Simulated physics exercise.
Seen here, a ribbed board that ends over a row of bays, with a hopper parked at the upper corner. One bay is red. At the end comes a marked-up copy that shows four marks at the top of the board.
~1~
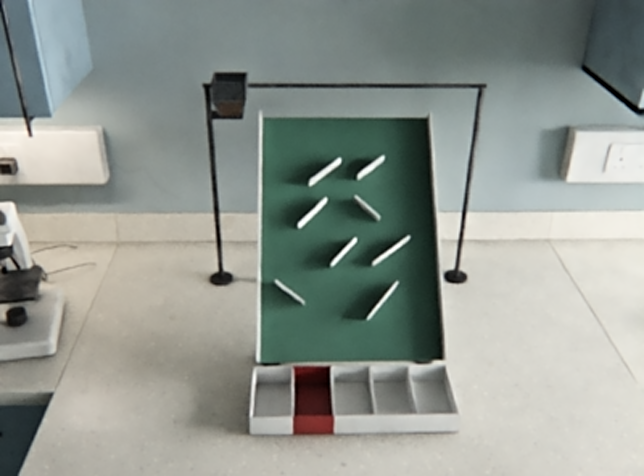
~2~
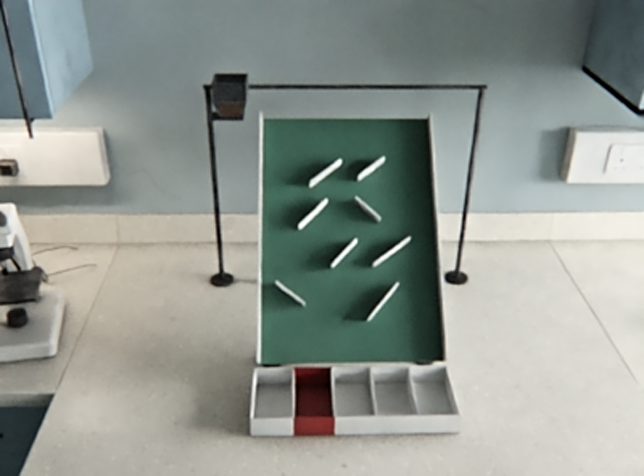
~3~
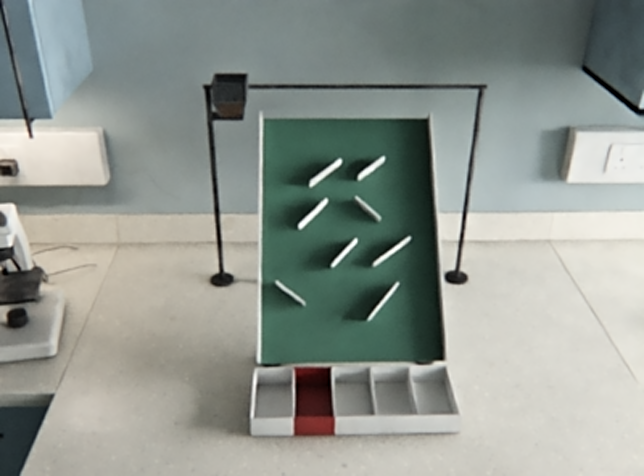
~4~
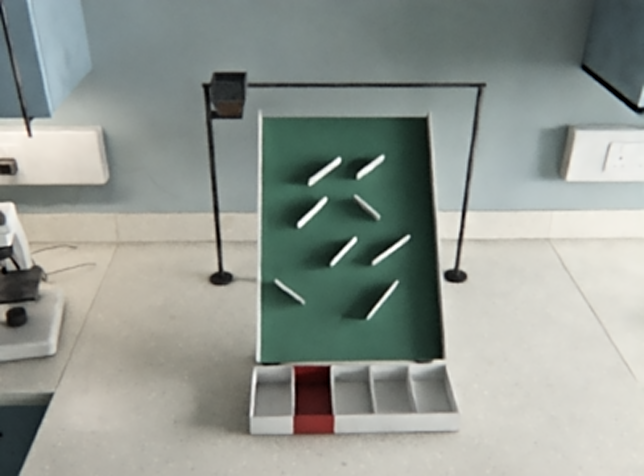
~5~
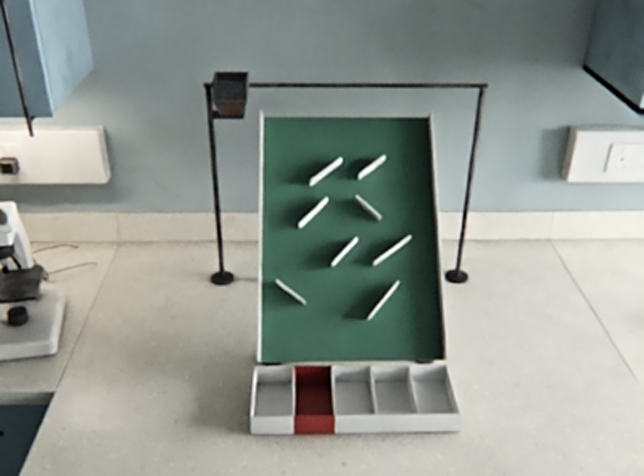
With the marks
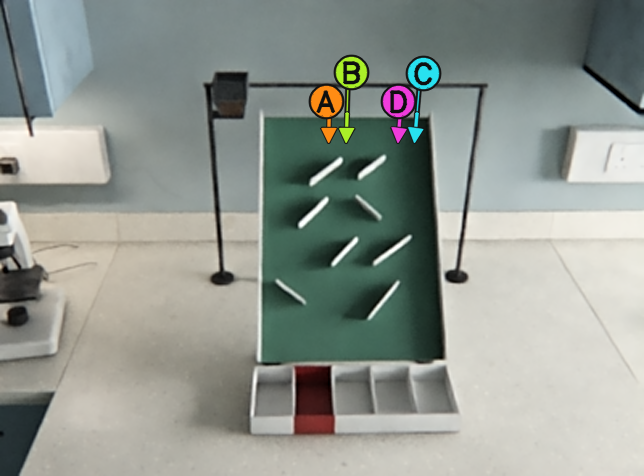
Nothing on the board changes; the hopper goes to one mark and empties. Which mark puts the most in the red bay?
Mark B does it best.
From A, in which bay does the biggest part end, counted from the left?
The first.
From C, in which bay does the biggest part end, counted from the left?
The fifth from the left.
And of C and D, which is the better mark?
D it is.
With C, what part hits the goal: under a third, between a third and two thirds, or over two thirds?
Under a third.
On the marked copy, mark A meets the board at (328, 137); mark B meets the board at (346, 137); mark C meets the board at (414, 137); mark D meets the board at (398, 137).
For mark A, a small share in the red bay, the bulk in other bays, a small share outside the box.
For mark B, close to half in the red bay, close to a third in other bays, a small share outside the box.
For mark C, a small share in the red bay, close to two thirds in other bays, a small share outside the box.
For mark D, close to a quarter in the red bay, close to half in other bays, a small share outside the box.
